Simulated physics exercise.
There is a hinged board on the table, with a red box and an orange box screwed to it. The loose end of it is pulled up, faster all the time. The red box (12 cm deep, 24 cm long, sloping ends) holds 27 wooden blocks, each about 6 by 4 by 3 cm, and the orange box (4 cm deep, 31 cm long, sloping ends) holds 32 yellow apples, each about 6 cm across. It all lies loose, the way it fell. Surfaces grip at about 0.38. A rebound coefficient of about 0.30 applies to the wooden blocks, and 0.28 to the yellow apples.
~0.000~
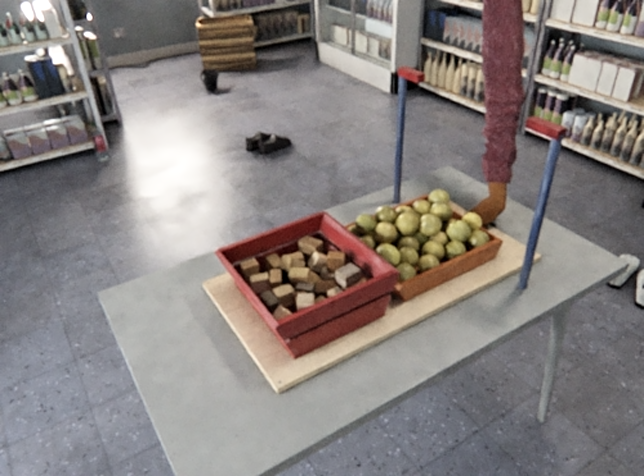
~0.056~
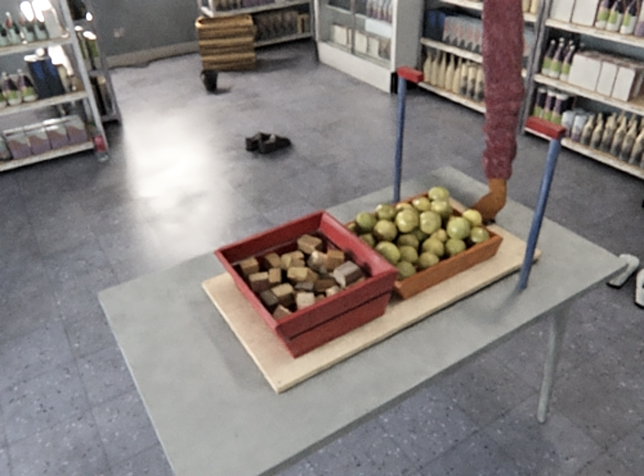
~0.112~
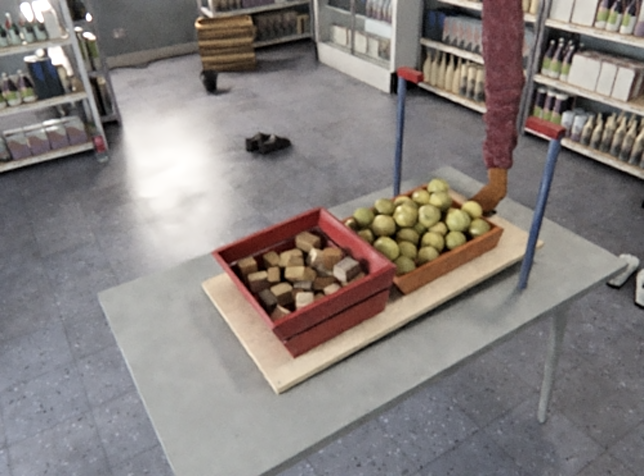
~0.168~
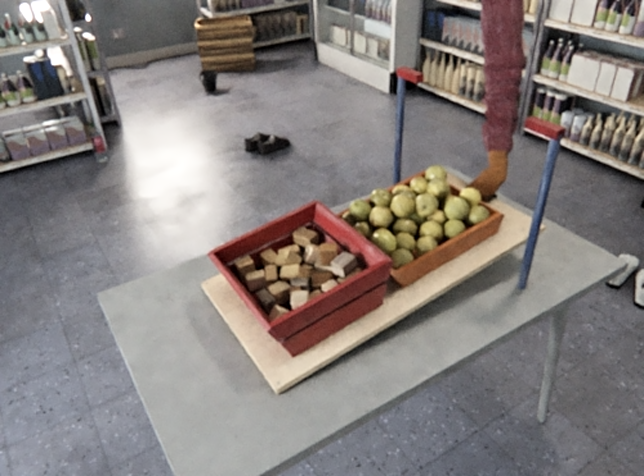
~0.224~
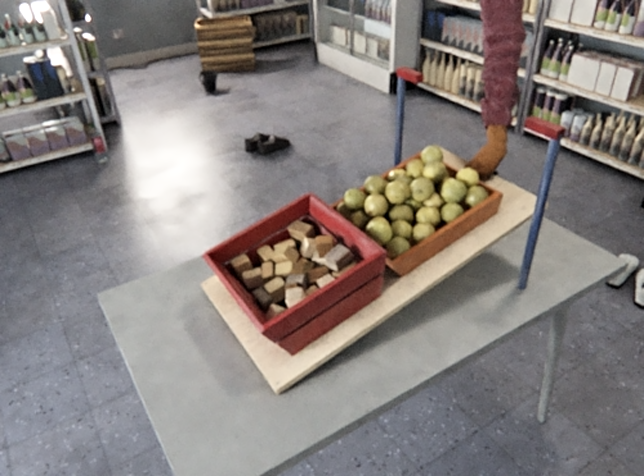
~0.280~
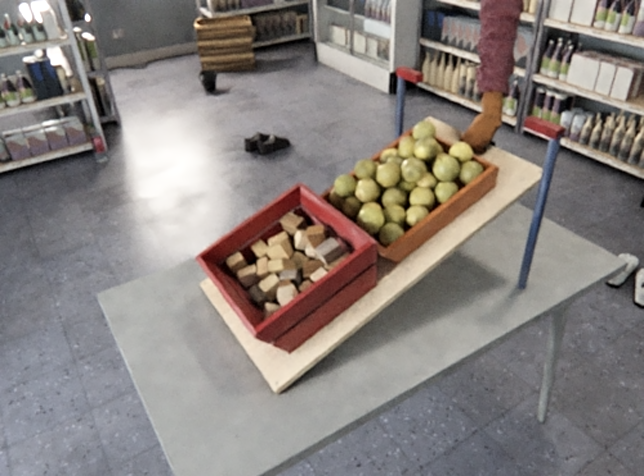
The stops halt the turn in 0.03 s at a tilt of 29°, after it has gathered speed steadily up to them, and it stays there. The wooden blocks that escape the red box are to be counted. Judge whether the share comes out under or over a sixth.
Losses stop short of a sixth.
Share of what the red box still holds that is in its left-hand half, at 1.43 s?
Share in that half: Roughly 80 percent.
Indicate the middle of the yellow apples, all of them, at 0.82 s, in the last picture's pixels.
Centred roughly at (273, 238).
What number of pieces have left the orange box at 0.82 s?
The orange box is at around 25.
After 0.33 s, the board meets the red stops.
After 0.43 s, tilt 29°; the red box has all 27 and the orange box has all 32.
After 0.56 s, tilt 29°; the red box has all 27 and the orange box is down by 5 of 32.
After 0.82 s, tilt 29°; the red box has all 27 and the orange box is down by 25 of 32.
Final count (at 1.43 s), the red box has all 27 and the orange box is down by 25 of 32. Asked share, 0 of 27, 0 per cent.
